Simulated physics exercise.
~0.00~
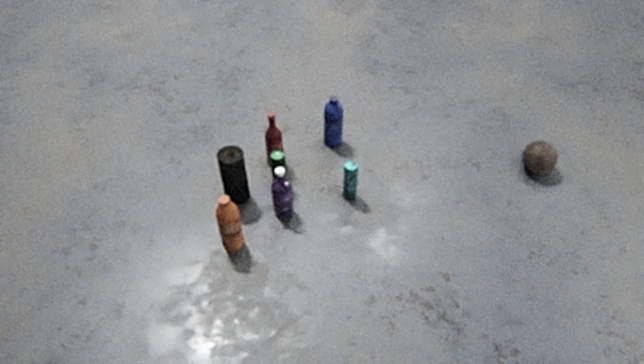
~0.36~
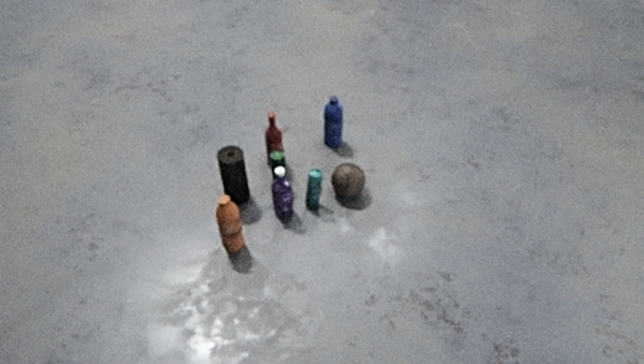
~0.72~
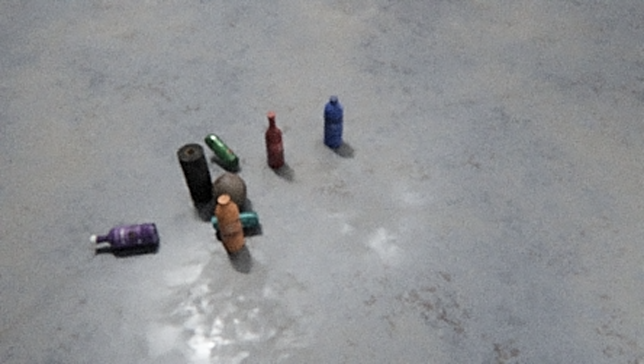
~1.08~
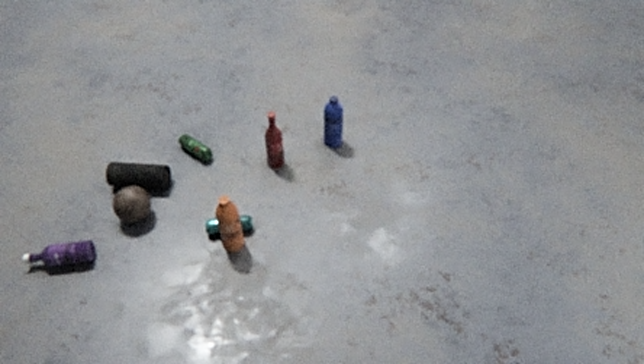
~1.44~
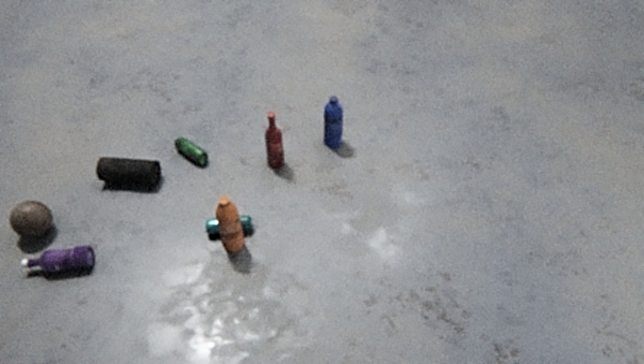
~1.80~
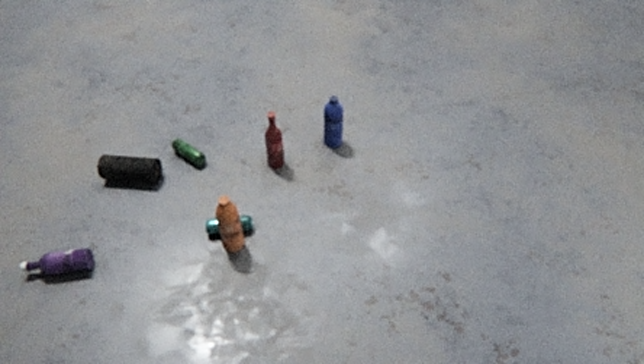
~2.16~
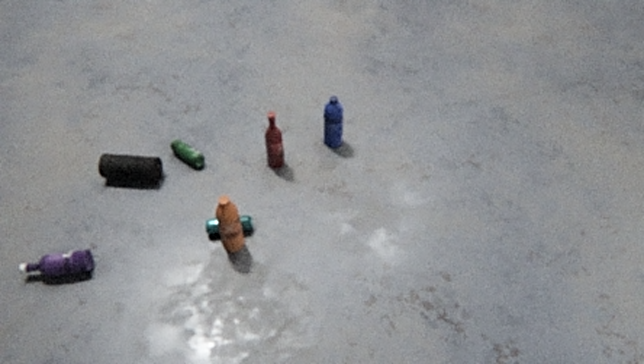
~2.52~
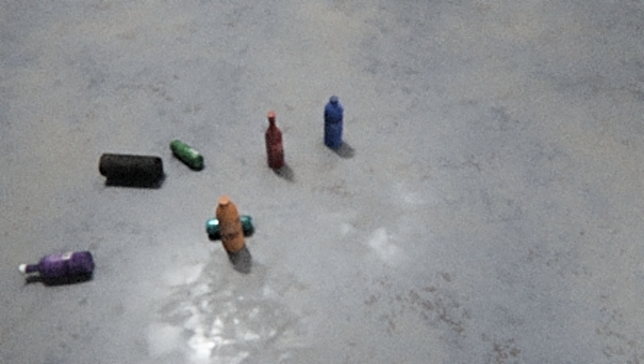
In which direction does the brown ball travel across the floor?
The brown ball rolls toward the left, passing through the group of objects on its way.
The footage shows a brown ball rolling in from the right into a cluster of bottles, cans and a black roll, scattering several before it leaves view; the turquoise can, purple bottle, green can and black roll end up lying down, while three bottles stay standing.
